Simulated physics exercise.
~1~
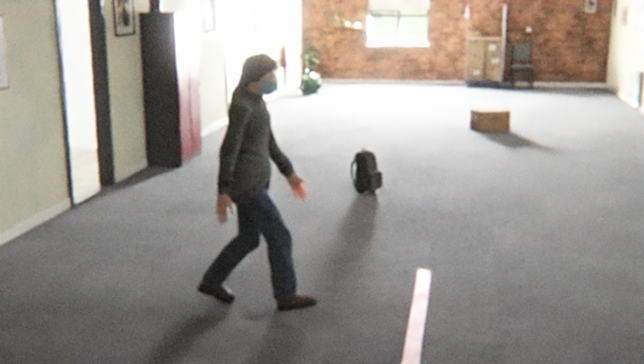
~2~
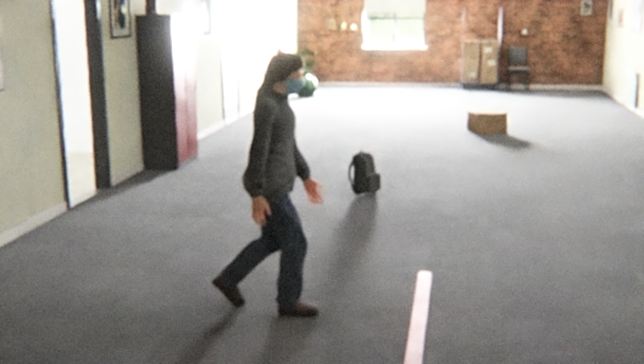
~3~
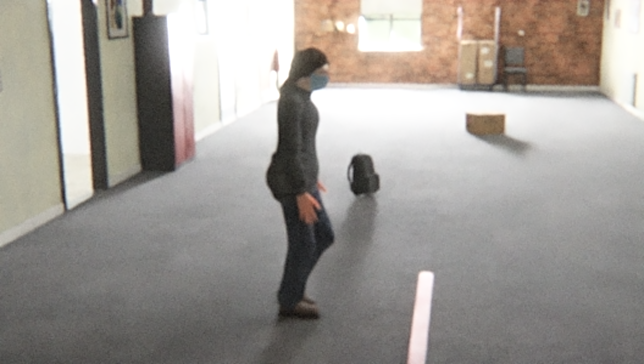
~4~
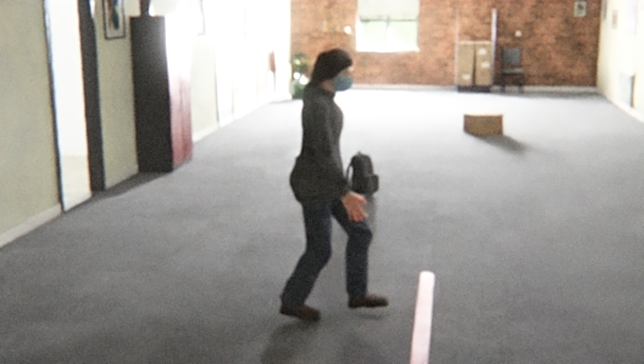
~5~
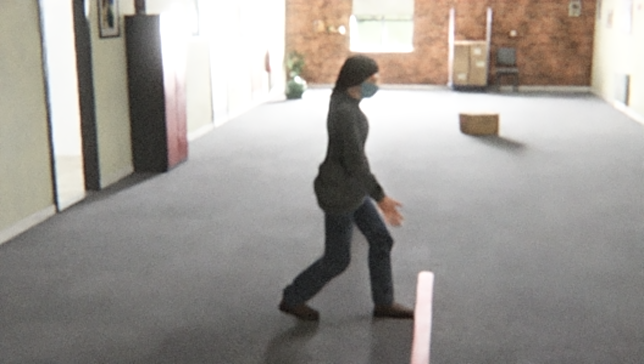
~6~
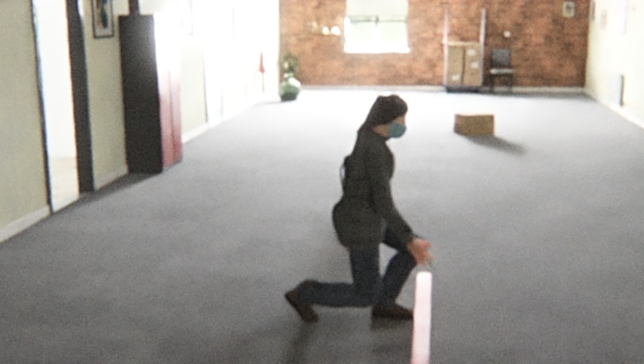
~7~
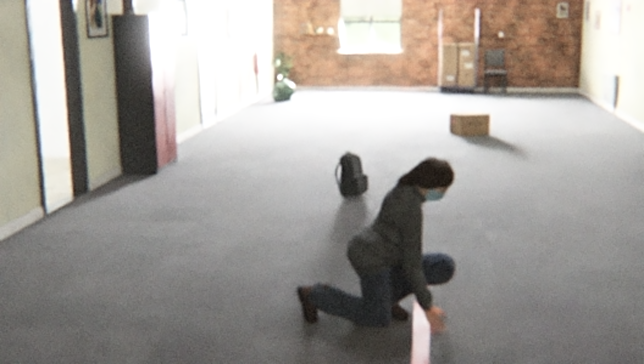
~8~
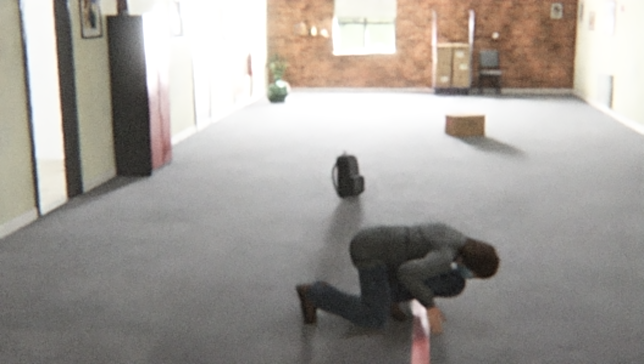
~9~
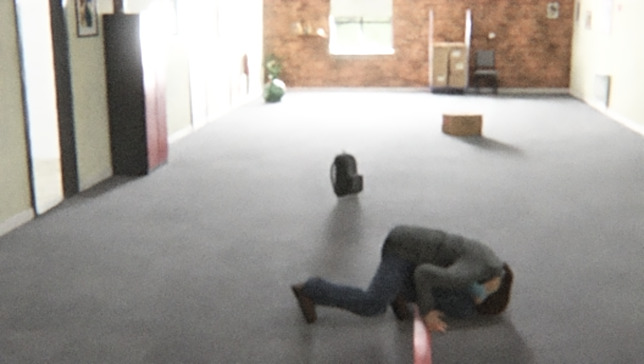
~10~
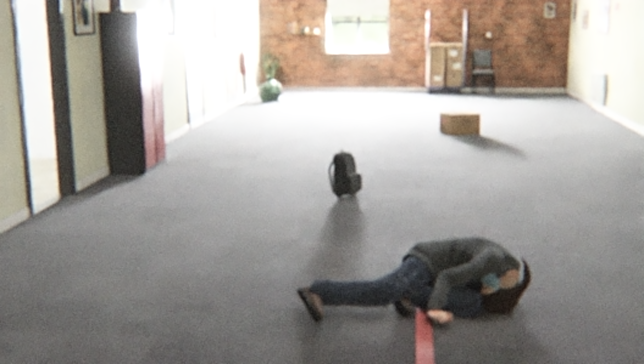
Carpeted room with brick end wall, masked person walking right, dropping to one knee and collapsing forward across red floor tape.
